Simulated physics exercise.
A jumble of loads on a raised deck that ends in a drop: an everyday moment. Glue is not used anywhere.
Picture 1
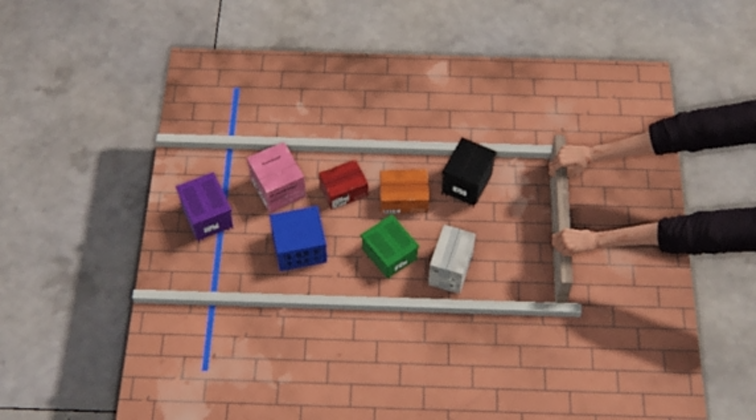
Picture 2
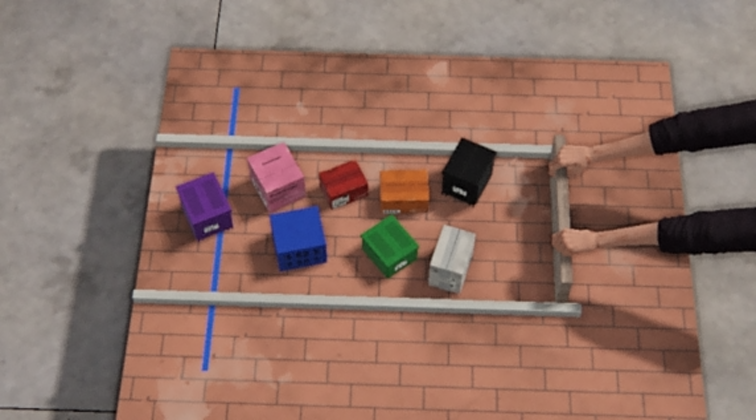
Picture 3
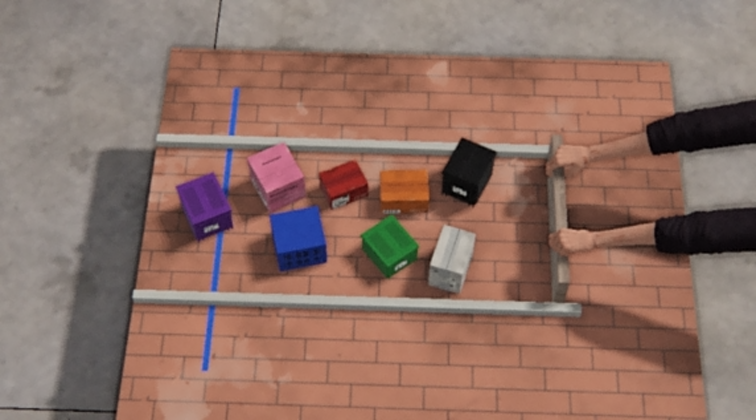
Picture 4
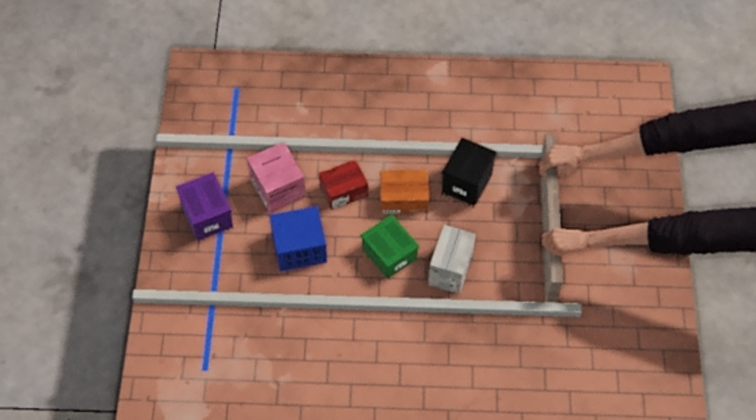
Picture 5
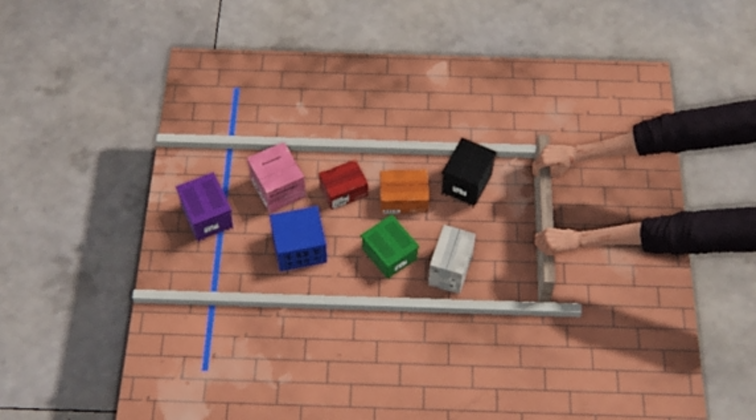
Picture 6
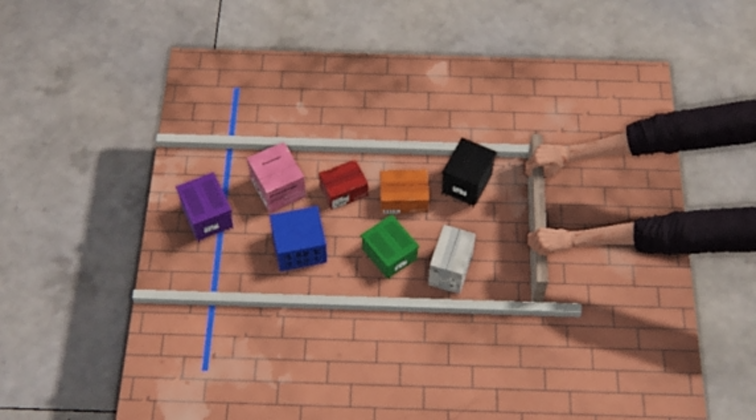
Two hands slid a pale plank a short way left between two rails on a brick surface, while the eight colourful boxes ahead of it, the purple one over a blue line, stayed still.
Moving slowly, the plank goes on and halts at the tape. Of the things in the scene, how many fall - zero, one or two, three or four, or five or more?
My prediction is three or four fallers.
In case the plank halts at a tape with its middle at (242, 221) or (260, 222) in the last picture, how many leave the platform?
First 3, second 2.
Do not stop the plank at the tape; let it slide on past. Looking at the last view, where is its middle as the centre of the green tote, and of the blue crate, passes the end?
For the green tote, about (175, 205); for the blue crate, about (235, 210).
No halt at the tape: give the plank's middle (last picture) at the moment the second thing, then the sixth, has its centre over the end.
First: Around (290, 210). Next: Around (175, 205).
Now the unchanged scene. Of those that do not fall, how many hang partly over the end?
Number: 1.
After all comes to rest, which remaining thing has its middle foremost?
That's the orange parcel.
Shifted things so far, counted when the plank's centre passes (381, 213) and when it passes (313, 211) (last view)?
I get 8 at the one place and 8 at the other.
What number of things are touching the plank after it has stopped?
Tally at the end: 2.
A little later, none off yet; purple tote at rest near (205, 207); pink box shifted a little near (254, 177); blue crate at rest near (298, 239).
When it is over, the number that fall off is three or four; down, red parcel, blue crate, pink box and purple tote.
